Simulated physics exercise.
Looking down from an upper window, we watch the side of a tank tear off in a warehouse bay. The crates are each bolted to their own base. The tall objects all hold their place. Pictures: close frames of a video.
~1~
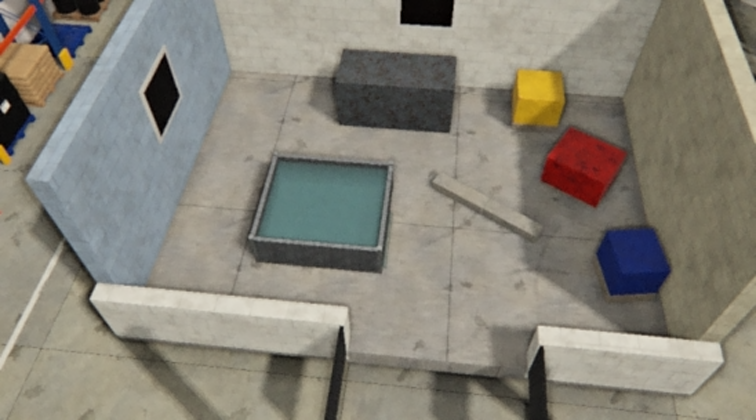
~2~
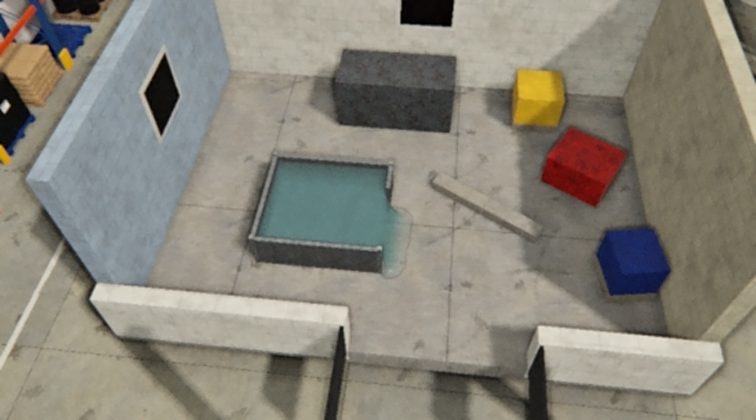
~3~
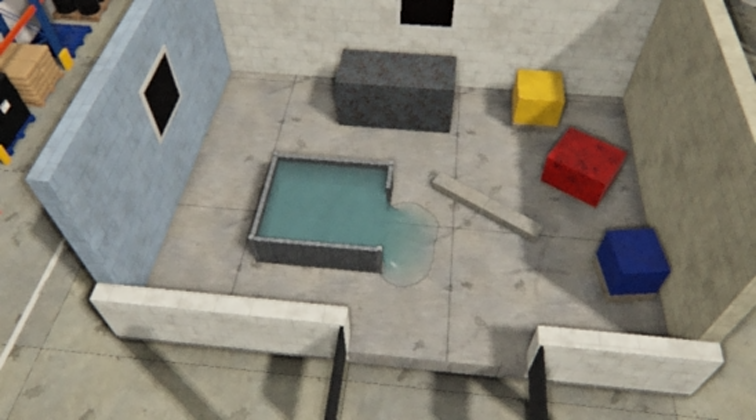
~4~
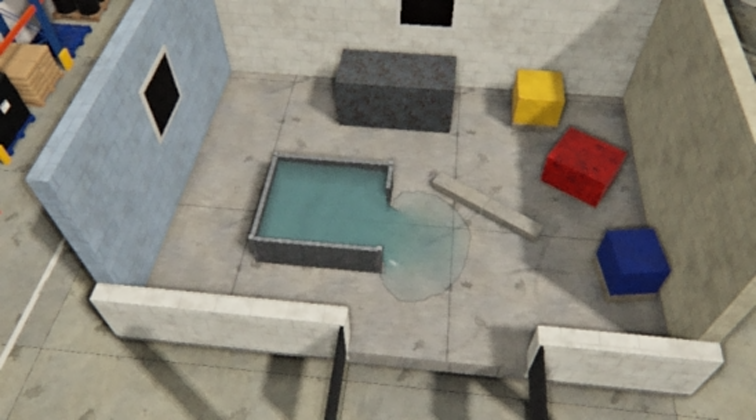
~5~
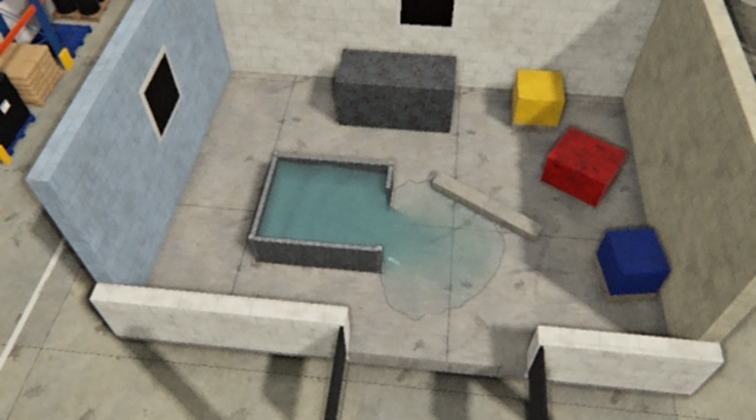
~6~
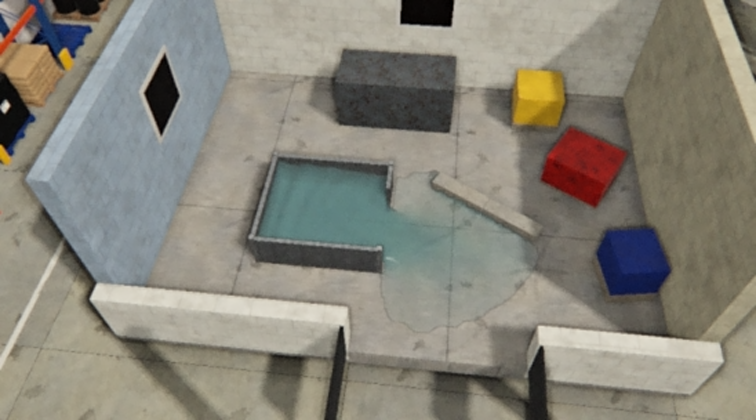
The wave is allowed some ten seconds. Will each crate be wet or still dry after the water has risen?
Afterwards the red crate is wet, the yellow crate is still dry, the blue crate is wet.
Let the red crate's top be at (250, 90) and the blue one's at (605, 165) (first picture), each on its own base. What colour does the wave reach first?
Blue-painted one.
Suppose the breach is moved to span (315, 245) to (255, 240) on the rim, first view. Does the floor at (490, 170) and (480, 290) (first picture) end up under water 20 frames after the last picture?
Untouched, then inundated.
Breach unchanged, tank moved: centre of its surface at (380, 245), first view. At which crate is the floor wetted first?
The blue crate comes first.
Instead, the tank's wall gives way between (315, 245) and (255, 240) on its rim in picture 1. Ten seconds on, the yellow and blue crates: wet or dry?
Result - yellow crate stays clear, blue crate stays clear.
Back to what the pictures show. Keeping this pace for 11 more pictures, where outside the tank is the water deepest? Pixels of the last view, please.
Near (669, 366).
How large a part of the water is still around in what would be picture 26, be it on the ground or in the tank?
Around 94 percent.
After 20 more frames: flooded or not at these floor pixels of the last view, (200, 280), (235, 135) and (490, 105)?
First spared, second spared, third spared.
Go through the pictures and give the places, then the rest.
In the first frame, the water tank at (325, 203) is whole and still.
In the second frame, the front is at (401, 212), out from the gap at (382, 233).
In the third frame, the front is at (429, 218), out from the gap at (382, 234).
In the fourth frame, water pours out at (382, 234) and has run to (464, 237).
In the fifth frame, water pours out at (382, 235) and has run to (497, 240).
In the sixth frame, water pours out at (382, 234) and has run to (530, 243).
A moment on, water covers 20 % of the floor; the red crate not reached, the yellow crate not reached, the blue crate water round its plinth.
Next, water covers 25 % of the floor; the red crate not reached, the yellow crate not reached, the blue crate water round its plinth.
Then, water covers 30 % of the floor; the red crate water round its plinth, the yellow crate not reached, the blue crate water round its plinth.
Later, water covers 45 % of the floor; the red crate water round its plinth, the yellow crate water round its plinth, the blue crate water round its plinth.
In the end, water covers 65 % of the floor; the red crate was topped, the yellow crate stayed above the water, the blue crate was topped.
